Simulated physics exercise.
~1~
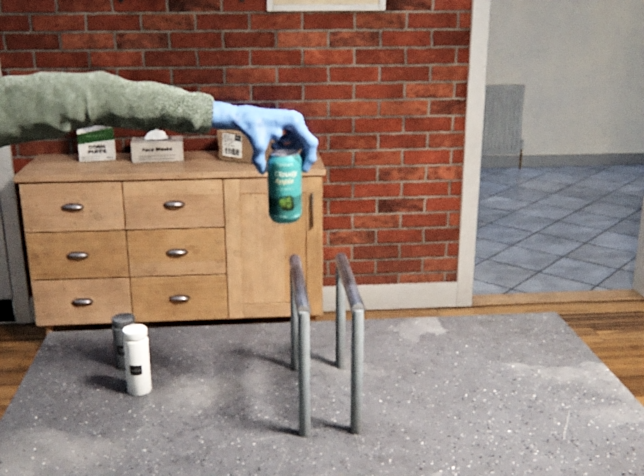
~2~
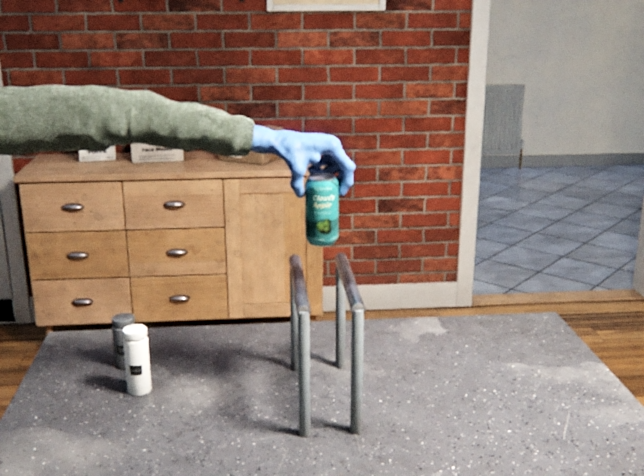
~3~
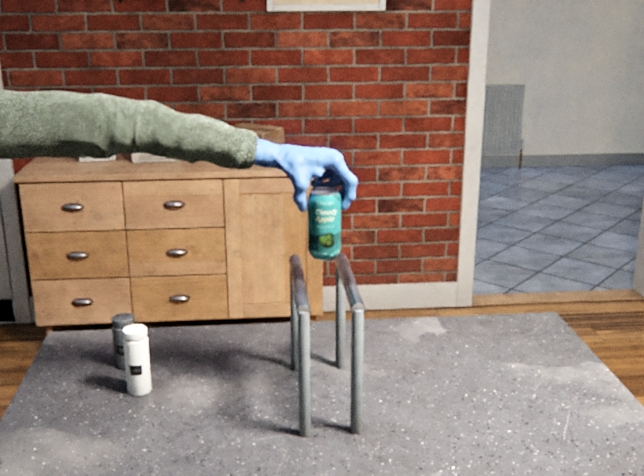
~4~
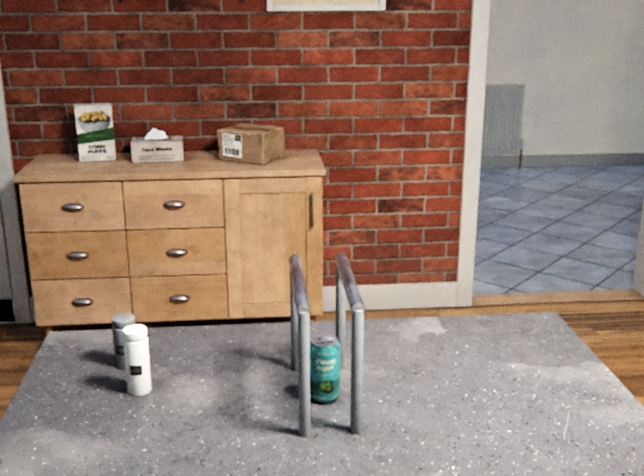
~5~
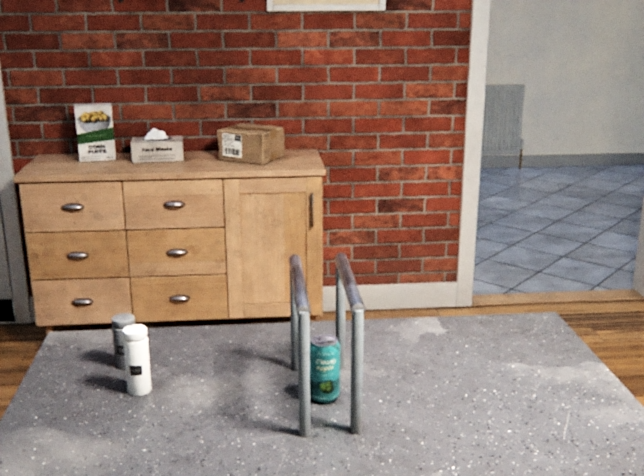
A turquoise can, held by a blue-gloved hand, moves right and down above two metal supports on a speckled grey surface, then drops between them as the hand withdraws. It ends upright and still in the gap, while a grey and a white container stay at left.
